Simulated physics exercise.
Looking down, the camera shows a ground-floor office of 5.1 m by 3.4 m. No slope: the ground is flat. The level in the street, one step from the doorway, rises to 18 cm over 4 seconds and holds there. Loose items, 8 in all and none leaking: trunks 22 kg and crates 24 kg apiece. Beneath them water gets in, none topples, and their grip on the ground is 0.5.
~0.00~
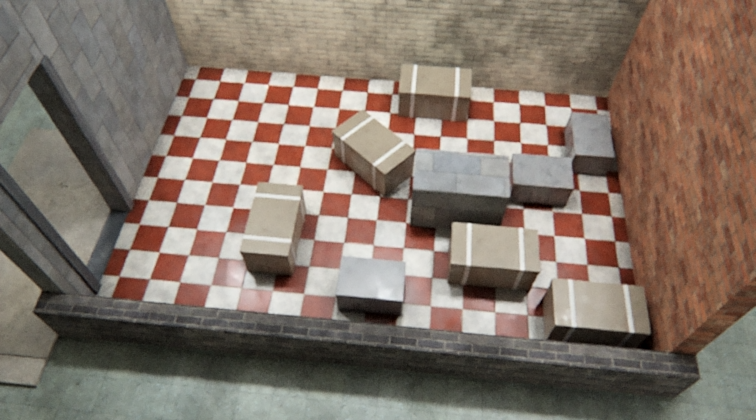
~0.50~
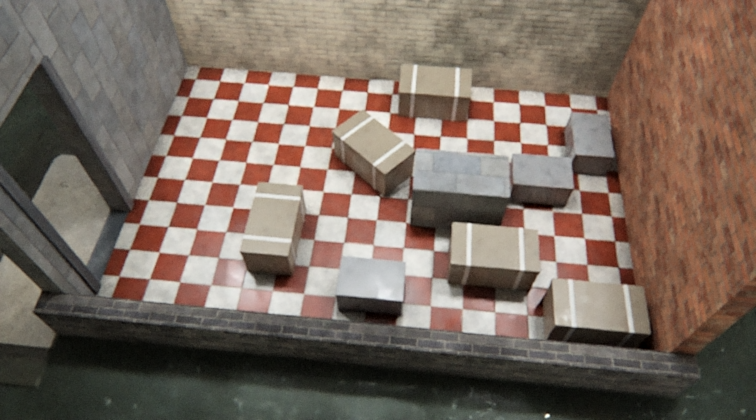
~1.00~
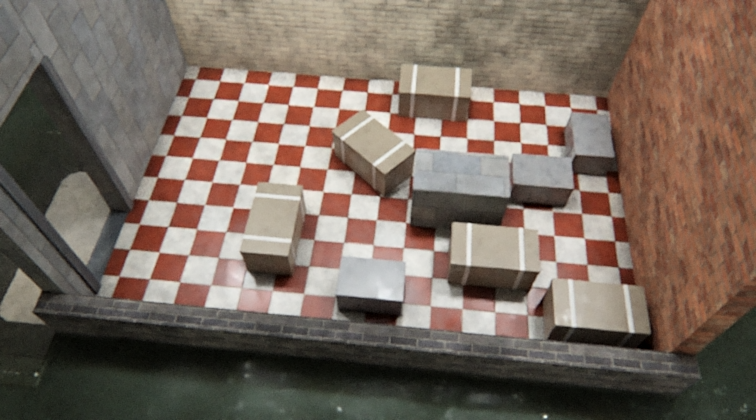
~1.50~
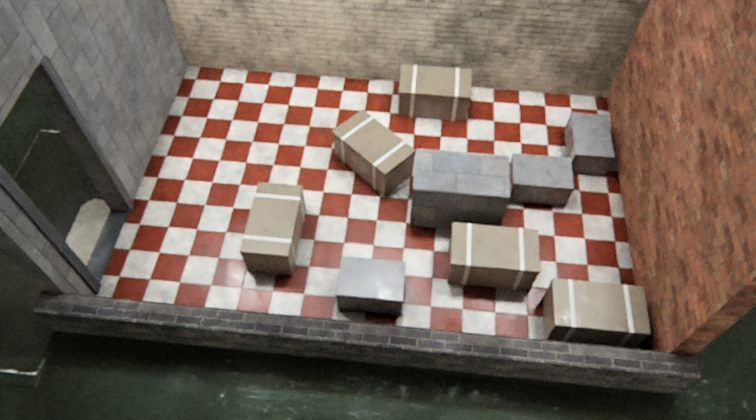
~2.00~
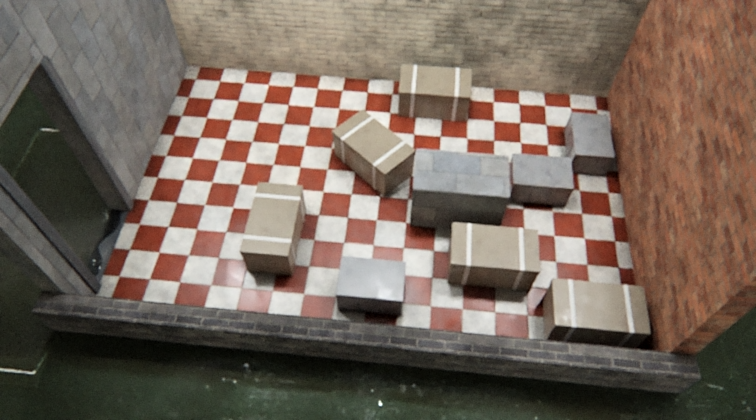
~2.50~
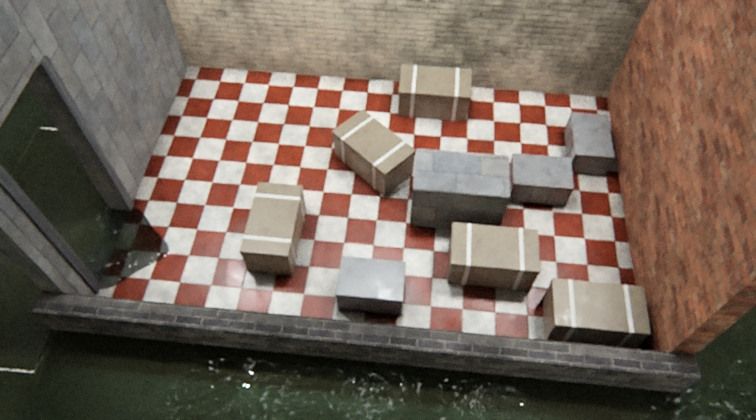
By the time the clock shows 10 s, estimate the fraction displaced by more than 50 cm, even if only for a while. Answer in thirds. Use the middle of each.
Under a third.
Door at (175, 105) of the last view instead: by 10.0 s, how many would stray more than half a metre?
2.
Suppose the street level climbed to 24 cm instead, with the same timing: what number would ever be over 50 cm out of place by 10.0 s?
Count under that change: 5.
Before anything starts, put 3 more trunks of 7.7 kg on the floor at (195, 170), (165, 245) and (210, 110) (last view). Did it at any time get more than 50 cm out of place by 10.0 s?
Order as asked - falls below the limit, exceeds the limit, falls below the limit.
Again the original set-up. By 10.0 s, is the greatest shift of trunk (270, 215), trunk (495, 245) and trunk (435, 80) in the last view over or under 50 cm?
So that's beyond it for the first, inside it for the second and inside it for the last.
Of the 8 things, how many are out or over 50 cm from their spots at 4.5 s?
Answer: 0.
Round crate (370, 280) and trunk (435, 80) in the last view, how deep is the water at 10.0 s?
Close to 8 and 5 centimetres.
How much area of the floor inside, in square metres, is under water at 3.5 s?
Close to 2.0 m2, I'd say.
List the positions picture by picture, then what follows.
The first frame shows a trunk at (495, 246) rests on the ground; a crate at (372, 278) rests on the ground; water covers 0.0 m2; 0 of 8 have shifted.
The second frame shows a trunk at (495, 246), on the bottom; a crate at (372, 278) rests on the ground; 0.0 m2 under water; 0 of 8 have shifted.
The third frame shows a trunk at (495, 246), on the bottom; a crate at (372, 278) rests on the ground; 0.0 m2 under water; 0 of 8 have shifted.
The fourth frame shows a trunk at (495, 246), on the bottom; a crate at (372, 278), on the bottom; water covers 0.0 m2; 0 of 8 have shifted.
The fifth frame shows a trunk at (495, 246) rests on the ground; a crate at (372, 278), on the bottom; 0.0 m2 under water; 0 of 8 have shifted.
The sixth frame shows a trunk at (495, 246), on the bottom; a crate at (372, 278) rests on the ground; water covers 0.3 m2; 0 of 8 have shifted.
After 3.5 s 0 of 8 are over 50 cm from their spots; 0 afloat.
After 4.5 s 0 of 8 are over 50 cm from their spots; 0 afloat.
After 7.0 s 1 of 8 are over 50 cm from their spots; 0 afloat.
After 10.0 s 2 of 8 are over 50 cm from their spots, and 2 have been at some point; 1 afloat.
